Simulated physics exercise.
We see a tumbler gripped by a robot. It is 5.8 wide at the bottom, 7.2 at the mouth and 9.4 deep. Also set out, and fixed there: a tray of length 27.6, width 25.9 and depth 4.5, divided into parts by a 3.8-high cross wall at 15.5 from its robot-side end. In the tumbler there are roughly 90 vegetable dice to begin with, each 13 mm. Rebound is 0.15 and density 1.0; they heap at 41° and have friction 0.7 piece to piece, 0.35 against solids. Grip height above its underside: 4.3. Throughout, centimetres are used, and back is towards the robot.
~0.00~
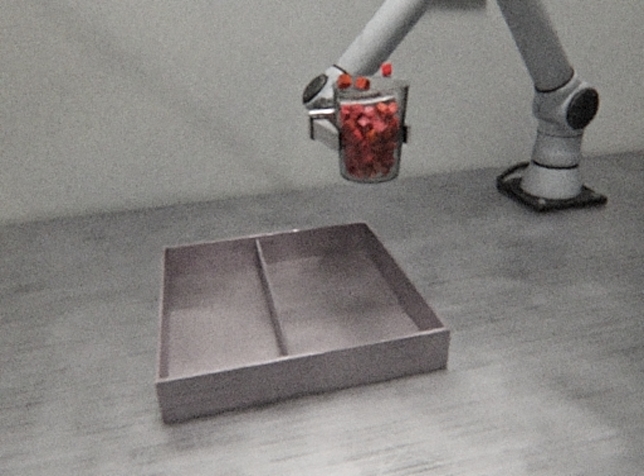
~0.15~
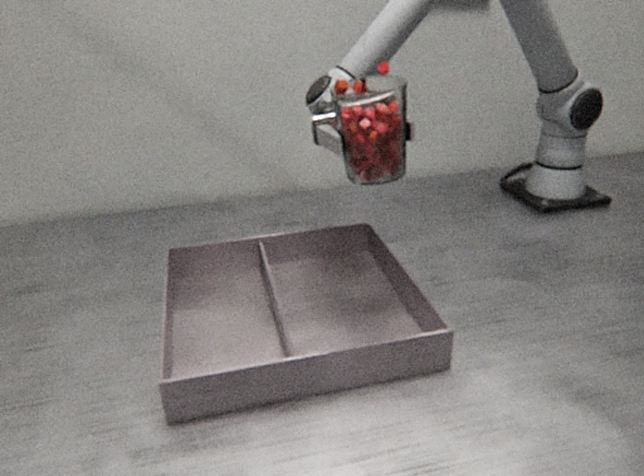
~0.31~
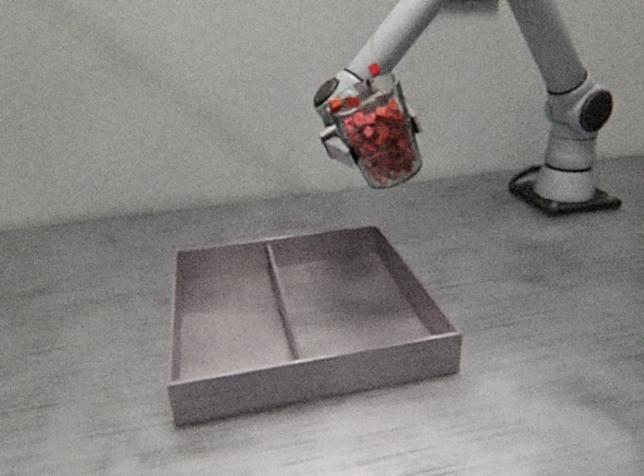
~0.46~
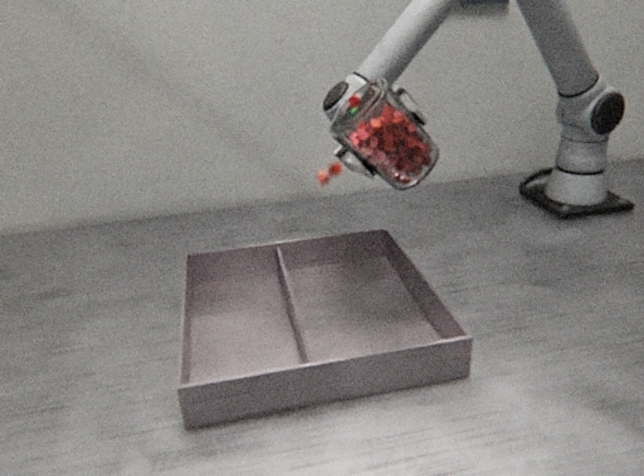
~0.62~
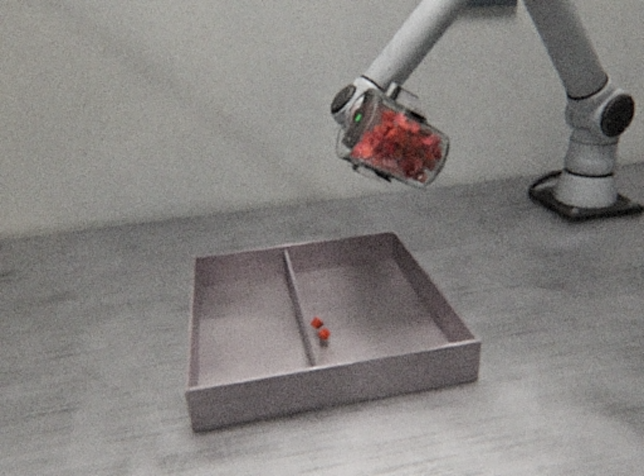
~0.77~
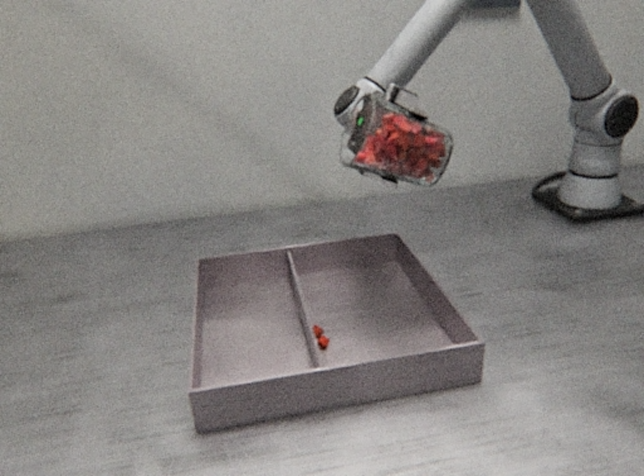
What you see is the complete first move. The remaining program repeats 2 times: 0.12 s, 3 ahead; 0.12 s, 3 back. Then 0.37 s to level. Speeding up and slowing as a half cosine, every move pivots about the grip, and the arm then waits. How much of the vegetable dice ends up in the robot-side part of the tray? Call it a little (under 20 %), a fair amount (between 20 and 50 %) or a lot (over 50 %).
A little.
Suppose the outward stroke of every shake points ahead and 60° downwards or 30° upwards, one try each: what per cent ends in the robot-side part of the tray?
You'd get about 0 per cent with the first setting and about 15 per cent with the second.
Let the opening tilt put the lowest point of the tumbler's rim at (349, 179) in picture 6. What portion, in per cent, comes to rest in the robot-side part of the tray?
Estimate: About 35 per cent.
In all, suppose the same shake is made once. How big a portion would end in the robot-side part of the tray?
I'd expect something close to 0 per cent.
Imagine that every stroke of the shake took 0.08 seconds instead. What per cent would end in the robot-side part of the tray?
Then about 20 per cent.
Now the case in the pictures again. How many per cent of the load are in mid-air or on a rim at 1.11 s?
About 0 %.
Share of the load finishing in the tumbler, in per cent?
Around 90 in a hundred.
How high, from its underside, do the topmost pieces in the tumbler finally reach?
I'd say close to 8.5 cm.
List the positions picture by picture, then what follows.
Tumbler middle at (370, 132), level; upper third of the load around (368, 119), from x 345 to 395, top at y 70; 91 in the tumbler, in the first picture.
Tumbler middle at (373, 133), tilted 6° forward; upper third of the load around (374, 120), from x 340 to 395, top at y 70, in the second picture.
Tumbler middle at (380, 136), tilted 22° forward; upper third of the load around (381, 122), from x 335 to 410, top at y 70, in the third picture.
Tumbler middle at (388, 140), tilted 43° forward; upper third of the load around (389, 130), from x 325 to 425, top at y 100; 89 in the tumbler, 2 in flight or on a rim, in the fourth picture.
Tumbler middle at (395, 143), tilted 59° forward; upper third of the load around (400, 134), from x 315 to 435, top at y 115; 89 in the tumbler, 2 in the robot-side part, in the fifth picture.
Tumbler middle at (398, 145), tilted 65° forward; upper third of the load around (403, 135), from x 315 to 440, top at y 120; 89 in the tumbler, 2 in the robot-side part, in the sixth picture.
By 1.11 s, tilted 65° forward, highest piece 23 above the table; 88 in the tumbler, 2 in the robot-side part, 1 in the far-side part.
By 1.45 s, tilted 28° forward, highest piece 24 above the table; 84 in the tumbler, 5 in the robot-side part, 2 in the far-side part.
By 1.82 s, level, highest piece 26 above the table; 84 in the tumbler, 5 in the robot-side part, 2 in the far-side part.
By 2.87 s, level, highest piece 26 above the table; 84 in the tumbler, 5 in the robot-side part, 2 in the far-side part.
Final count, 84 in the tumbler, 5 in the robot-side part, 2 in the far-side part. That is 5 % in the robot-side part of the tray.
